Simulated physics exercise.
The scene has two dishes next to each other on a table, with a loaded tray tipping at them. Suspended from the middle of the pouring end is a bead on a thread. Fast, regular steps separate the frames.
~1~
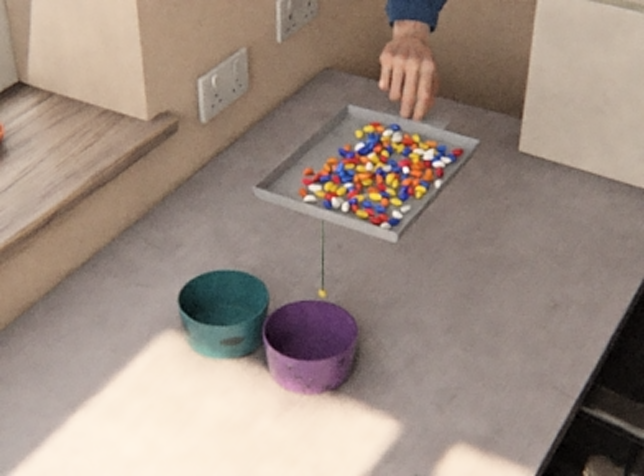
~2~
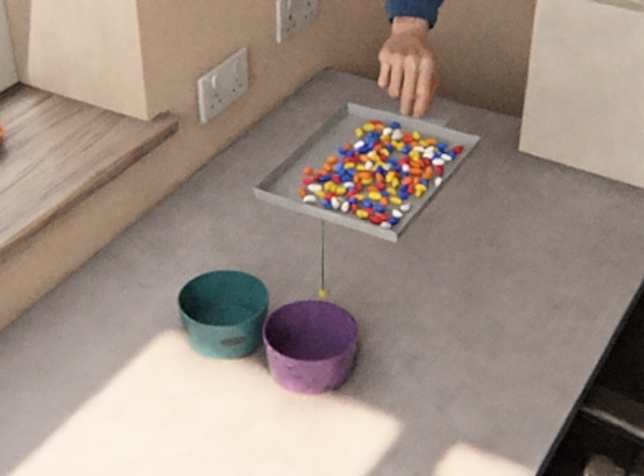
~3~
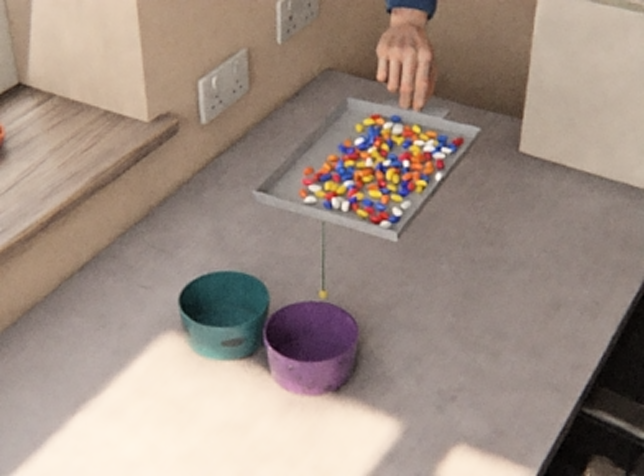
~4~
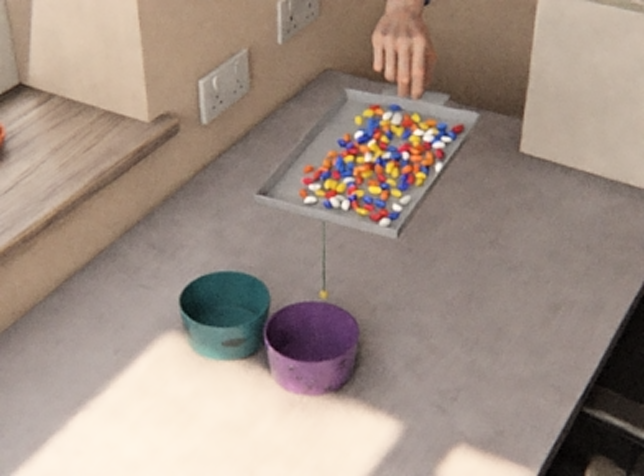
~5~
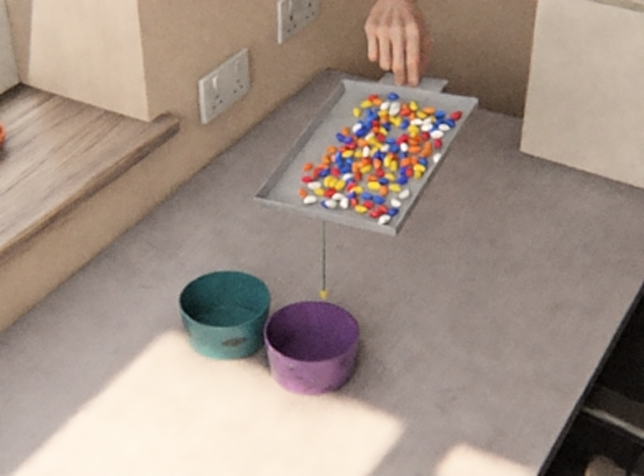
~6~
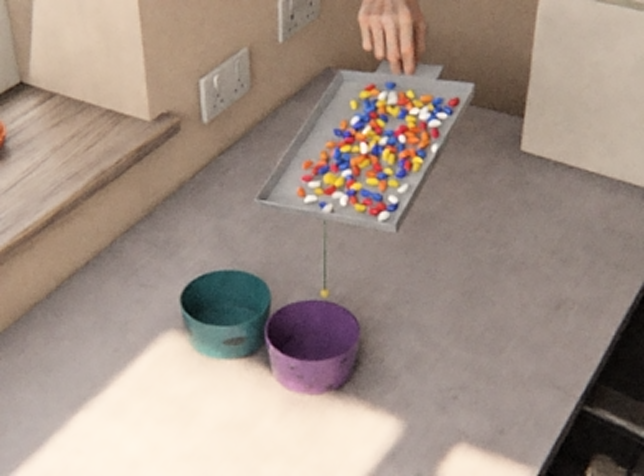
To begin with, a hand holds the far edge of a grey tray of colourful jelly beans above a counter, with a teal dish and a purple dish below and a bead hanging on a thread. The hand then raises the far edge steadily, and the tray slants more steeply, its left front corner dipping slightly.
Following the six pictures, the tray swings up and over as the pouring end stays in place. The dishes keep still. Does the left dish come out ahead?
Watch, the one on the left side catches more of it.
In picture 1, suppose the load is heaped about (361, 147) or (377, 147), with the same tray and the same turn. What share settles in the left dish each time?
Around 40 then around 50 per cent.
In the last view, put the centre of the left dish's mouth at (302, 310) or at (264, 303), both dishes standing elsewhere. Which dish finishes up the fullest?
At the first spot the left-side one comes out ahead, at the second spot the left-side one.
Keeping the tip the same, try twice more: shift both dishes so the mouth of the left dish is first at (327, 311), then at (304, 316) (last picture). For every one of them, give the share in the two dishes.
First case around 10 %, second case around 30 %.
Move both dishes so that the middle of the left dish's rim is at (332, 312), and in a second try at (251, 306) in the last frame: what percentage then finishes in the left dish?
Close to 10 in a hundred, then close to 70 in a hundred.
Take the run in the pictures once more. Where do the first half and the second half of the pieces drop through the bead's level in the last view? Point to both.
Early-half point (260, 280); late-half point (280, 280).
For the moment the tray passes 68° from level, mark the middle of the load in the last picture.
The middle of the load sits near (303, 180).
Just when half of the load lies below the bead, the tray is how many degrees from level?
About 105° of tilt.
Just after the last frame, tray tipped steeply; almost all on the tray; just a few in the left dish; just a few in the air.
A moment on, tray tipped past a quarter turn; about a tenth on the tray; about a tenth in the right dish; roughly a third in the left dish; roughly a quarter outside both; roughly a quarter in the air.
Further on, tray tipped past a quarter turn; about a tenth in the right dish; roughly a third in the left dish; roughly half outside both.
When it is over, tray tipped past a quarter turn; about a tenth in the right dish; roughly a third in the left dish; roughly half outside both.
